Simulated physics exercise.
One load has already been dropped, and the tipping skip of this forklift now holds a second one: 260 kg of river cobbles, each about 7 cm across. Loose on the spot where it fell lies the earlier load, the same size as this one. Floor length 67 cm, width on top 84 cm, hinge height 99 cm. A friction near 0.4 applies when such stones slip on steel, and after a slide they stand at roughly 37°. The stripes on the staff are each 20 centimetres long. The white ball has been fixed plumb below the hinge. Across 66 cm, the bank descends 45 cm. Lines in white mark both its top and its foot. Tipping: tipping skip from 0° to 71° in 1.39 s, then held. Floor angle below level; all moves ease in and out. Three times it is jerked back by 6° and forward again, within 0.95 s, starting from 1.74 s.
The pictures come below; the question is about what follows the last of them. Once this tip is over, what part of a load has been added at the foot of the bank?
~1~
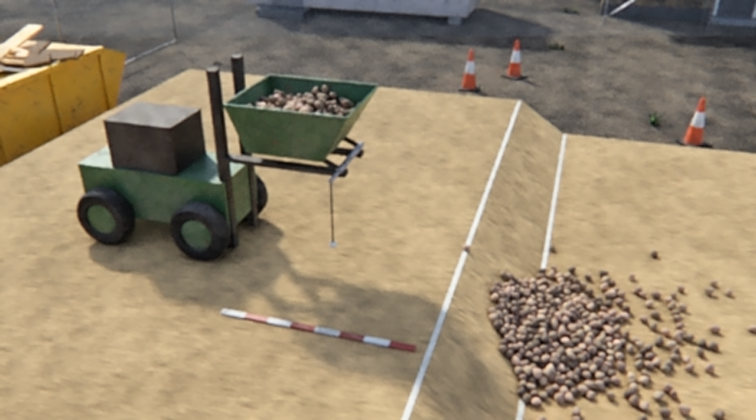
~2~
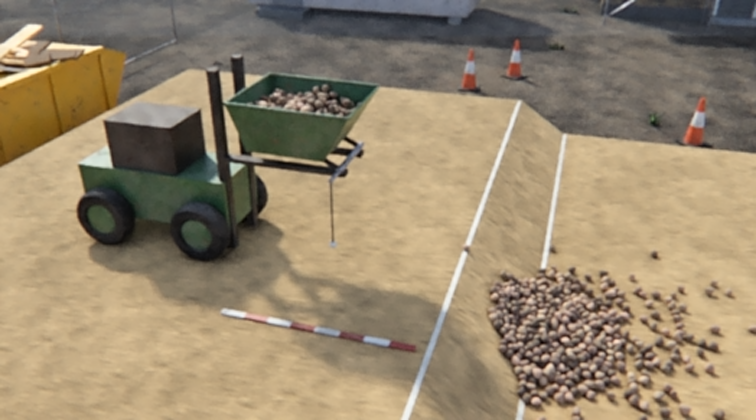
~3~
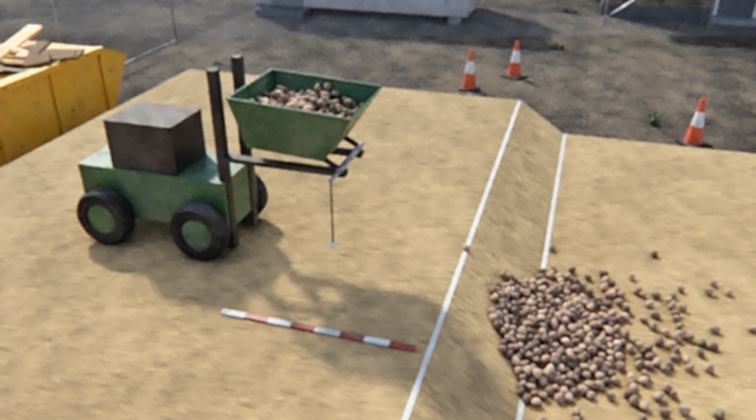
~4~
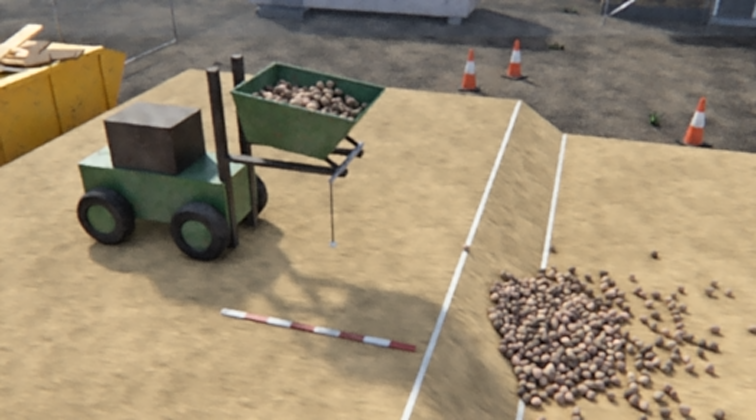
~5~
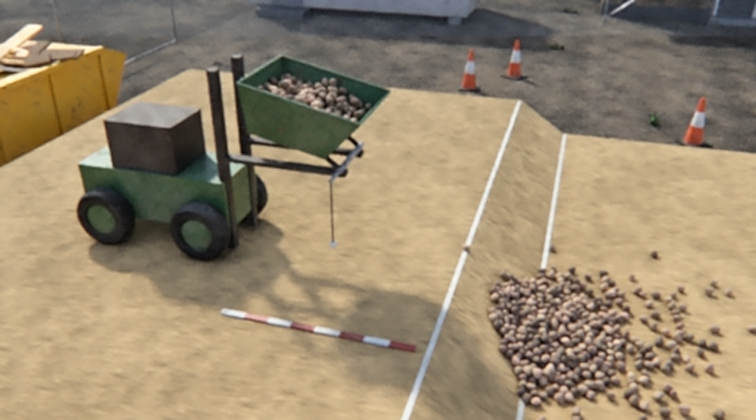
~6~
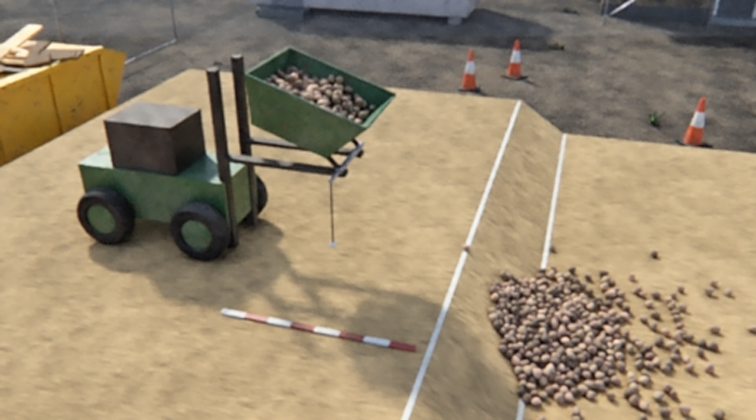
Roughly 26 per cent.
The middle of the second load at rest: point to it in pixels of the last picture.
Their middle is at about (488, 294).
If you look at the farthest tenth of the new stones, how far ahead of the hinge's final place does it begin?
About 190 cm.
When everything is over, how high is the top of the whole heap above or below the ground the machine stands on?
The top ends up some 18 cm above the ground.
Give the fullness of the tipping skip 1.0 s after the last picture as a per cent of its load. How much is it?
75 % still inside.
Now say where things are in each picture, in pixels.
In the first frame, the tipping skip is at 0°, its lip at (346, 119); the top of the load is at (304, 98). The earlier load is highest near (494, 288), 15 cm below ground level, 20 % on the top or the slope, 80 % at the foot of the bank.
In the second frame, the tipping skip is at 1°, its lip at (347, 119); the top of the load is at (305, 97).
The third frame shows lip at (350, 120), floor tilted 4°, highest stones at (304, 94).
In the fourth frame, the tipping skip is at 8°, its lip at (354, 122); the top of the load is at (300, 92).
In the fifth frame, the tipping skip is at 13°, its lip at (360, 125); the top of the load is at (290, 84).
In the sixth frame, the tipping skip is at 19°, its lip at (366, 129); the top of the load is at (292, 77).
Then, 0.6 s after the last picture the floor is at 60°; in per cent of one load, 100 in the tipping skip, 20 on the top or the slope, 80 at the foot of the bank; the foremost stones are past the picture's edge.
Then, 1.0 s after the last picture the floor is at 71°; in per cent of one load, 76 in the tipping skip, 43 on the top or the slope, 80 at the foot of the bank; the foremost stones are past the picture's edge.
Then, 2.7 s after the last picture the floor is at 71°; in per cent of one load, 19 in the tipping skip, 76 on the top or the slope, 105 at the foot of the bank; the foremost stones are past the picture's edge.
Then, 5.0 s after the last picture the floor is at 71°; in per cent of one load, 0 in the tipping skip, 93 on the top or the slope, 106 at the foot of the bank; the foremost stones are past the picture's edge. Net gain at the foot of the bank, 26.
